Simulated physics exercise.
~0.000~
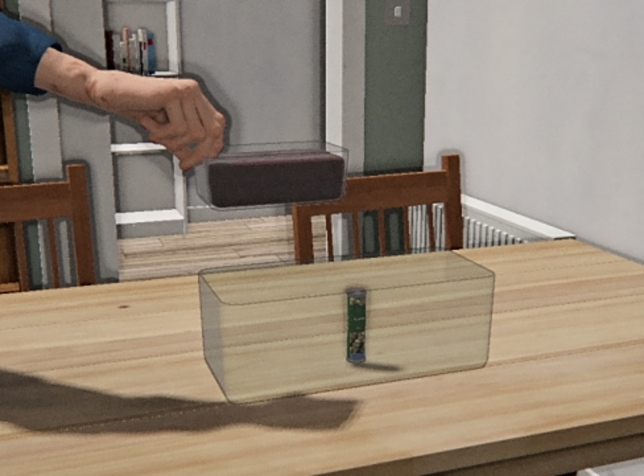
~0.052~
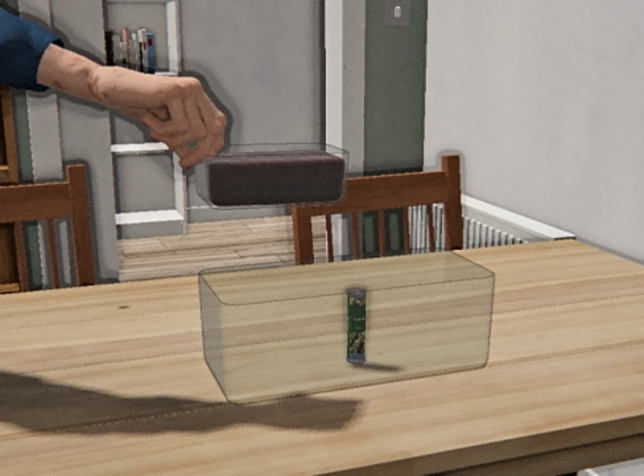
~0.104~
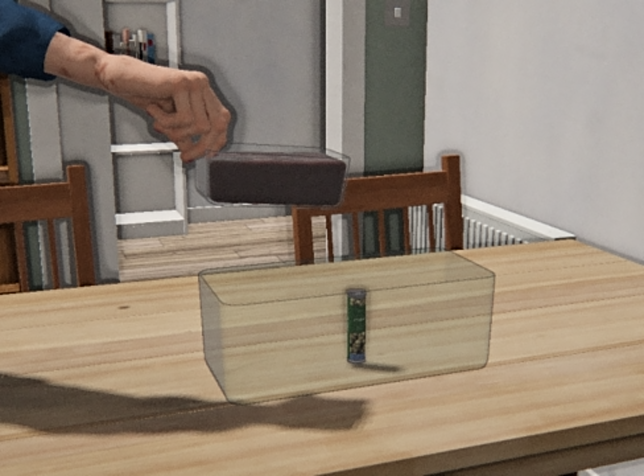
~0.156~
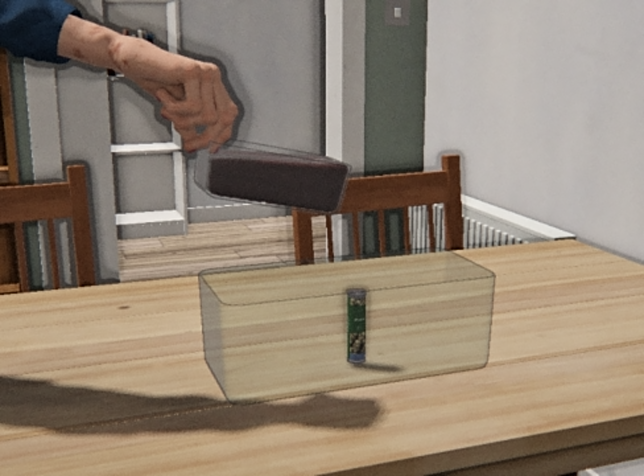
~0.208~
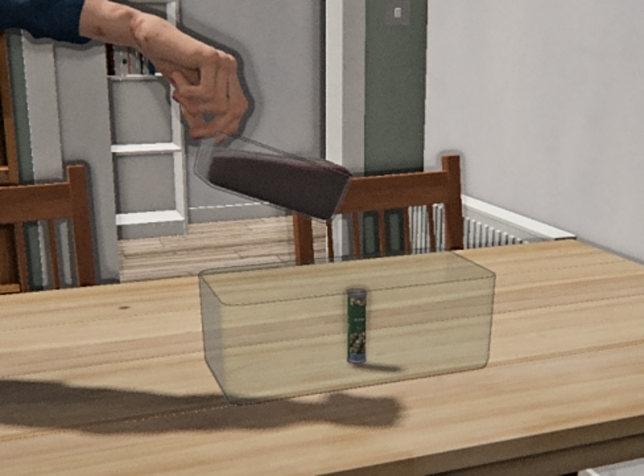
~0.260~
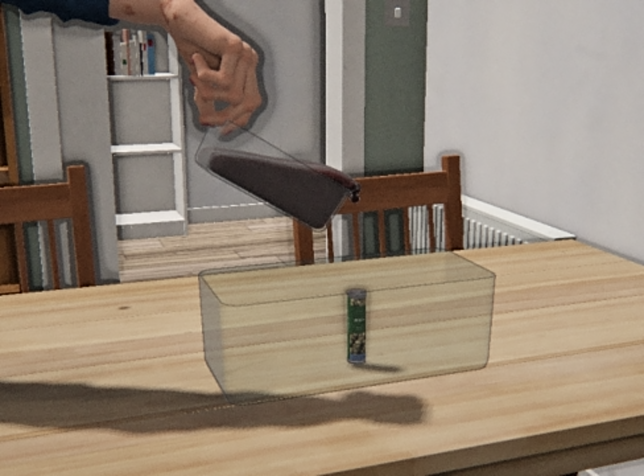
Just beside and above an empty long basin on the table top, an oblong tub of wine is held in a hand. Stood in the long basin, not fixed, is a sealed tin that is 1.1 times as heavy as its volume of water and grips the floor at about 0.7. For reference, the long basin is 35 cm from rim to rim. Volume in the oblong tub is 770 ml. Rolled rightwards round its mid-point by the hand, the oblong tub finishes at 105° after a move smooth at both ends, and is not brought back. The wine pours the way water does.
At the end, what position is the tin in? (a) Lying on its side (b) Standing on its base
b, standing on its base.
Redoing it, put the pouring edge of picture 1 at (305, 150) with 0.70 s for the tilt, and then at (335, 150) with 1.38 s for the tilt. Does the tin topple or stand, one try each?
First it tips over; then it stays on its base.
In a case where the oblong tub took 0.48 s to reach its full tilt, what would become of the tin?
Result: Tin tipped over.
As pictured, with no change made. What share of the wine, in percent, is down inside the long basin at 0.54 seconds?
Close to 60 in a hundred.
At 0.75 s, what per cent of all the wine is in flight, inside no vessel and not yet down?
5 per cent or so.
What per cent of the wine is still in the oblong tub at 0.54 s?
I'd estimate some 8 % remains.
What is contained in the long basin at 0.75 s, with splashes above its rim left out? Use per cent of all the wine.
Around 92 parts in a hundred.
After 0.54 s the tilt is 92° and 8 per cent is still to pour; the tin stands where it began.
After 0.75 s the tilt is 105° and 1 per cent is still to pour; the tin stands where it began.
After 0.96 s the tilt is 105° and 0 per cent is still to pour; the tin stands where it began.
After 1.20 s the tilt is 105° and 0 per cent is still to pour; the tin stands where it began.
In the end the tin stands where it began.
